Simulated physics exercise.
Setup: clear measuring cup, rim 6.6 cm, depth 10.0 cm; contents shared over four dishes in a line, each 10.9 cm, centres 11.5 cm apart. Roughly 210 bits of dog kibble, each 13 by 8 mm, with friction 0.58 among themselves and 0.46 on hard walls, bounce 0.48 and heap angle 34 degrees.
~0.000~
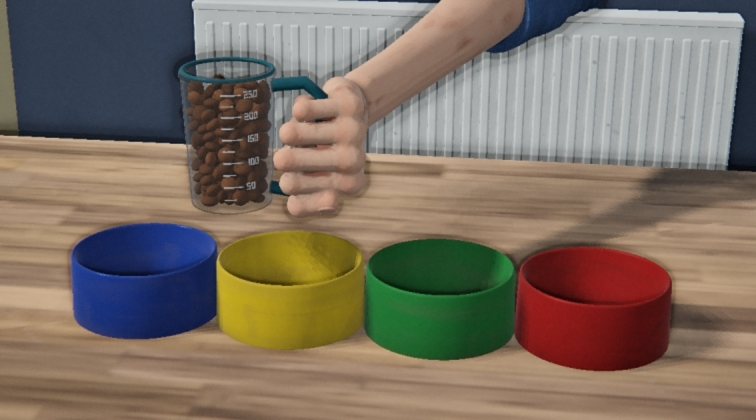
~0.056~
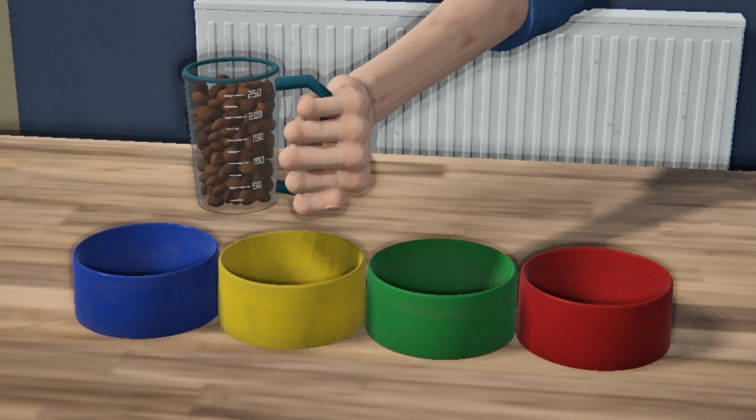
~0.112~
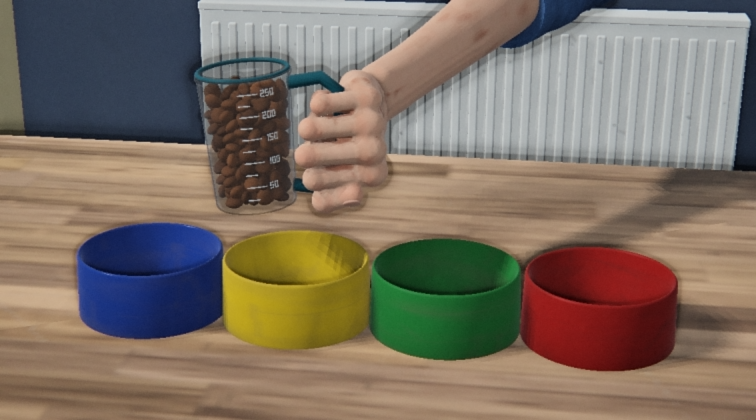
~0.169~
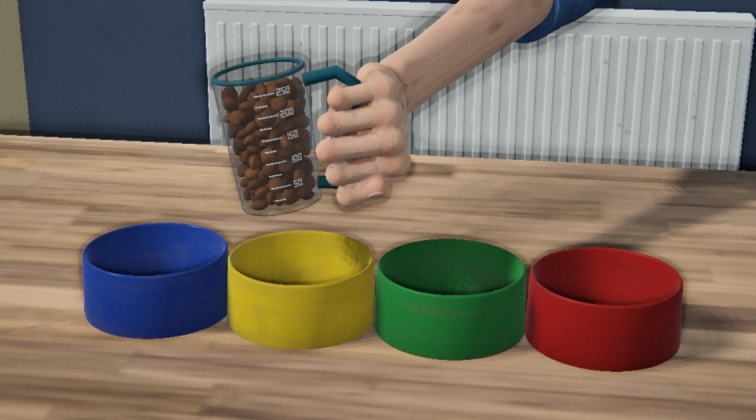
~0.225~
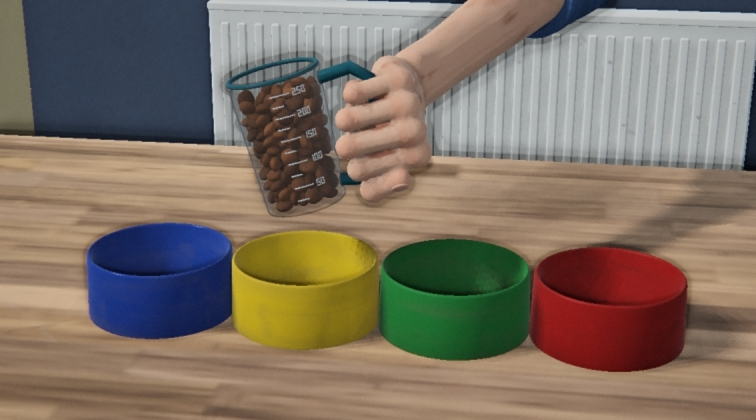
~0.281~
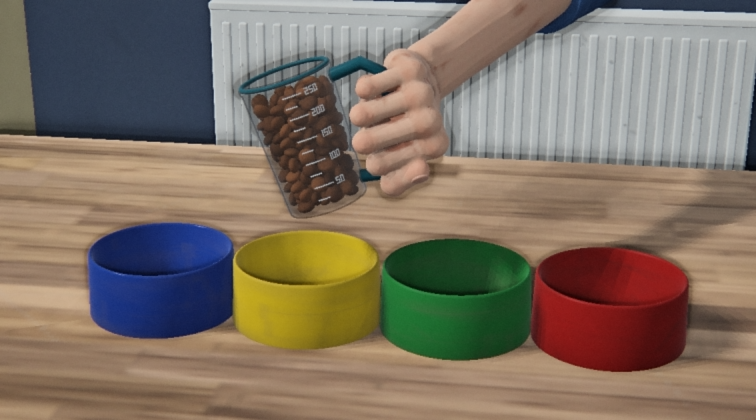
A clear measuring cup full of brown kibble, held by a hand above blue, yellow, green and red dishes, moved a short way right and gradually leaned over to the left.
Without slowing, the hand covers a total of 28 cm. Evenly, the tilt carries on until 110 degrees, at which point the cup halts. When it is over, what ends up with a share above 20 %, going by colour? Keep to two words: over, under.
One by one: Red: The share is going to pass a fifth. Blue: The share is going to stay within a fifth. Green: The share is going to pass a fifth. Yellow: The share is going to stay within a fifth. Counter: The share is going to stay within a fifth.
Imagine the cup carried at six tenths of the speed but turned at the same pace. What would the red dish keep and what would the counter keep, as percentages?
Shares: Red 10, counter 0.
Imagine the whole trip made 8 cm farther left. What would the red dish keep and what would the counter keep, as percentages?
Then I'd expect red at 0 and the counter at 0.
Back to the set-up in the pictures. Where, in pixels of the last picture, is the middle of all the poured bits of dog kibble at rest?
Close to pixel (513, 318).
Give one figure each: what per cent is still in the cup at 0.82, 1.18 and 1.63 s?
Around 100 per cent at the first moment, 95 at the second and 65 at the third.
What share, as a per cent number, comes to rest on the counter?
Estimate: Near 10 per cent.
After 0.82 s, tilt 64 degrees; cup holds 100 %.
Then, at 1.18 s, tilt 94 degrees; cup holds 95 %.
After 1.63 s, tilt 110 degrees; cup holds 65 %, red 10 %, green 20 %.
In the end, at 3.7 s, red 35 %, blue 0 %, green 45 %, yellow 0 %, counter 10 %, cup 10 %.
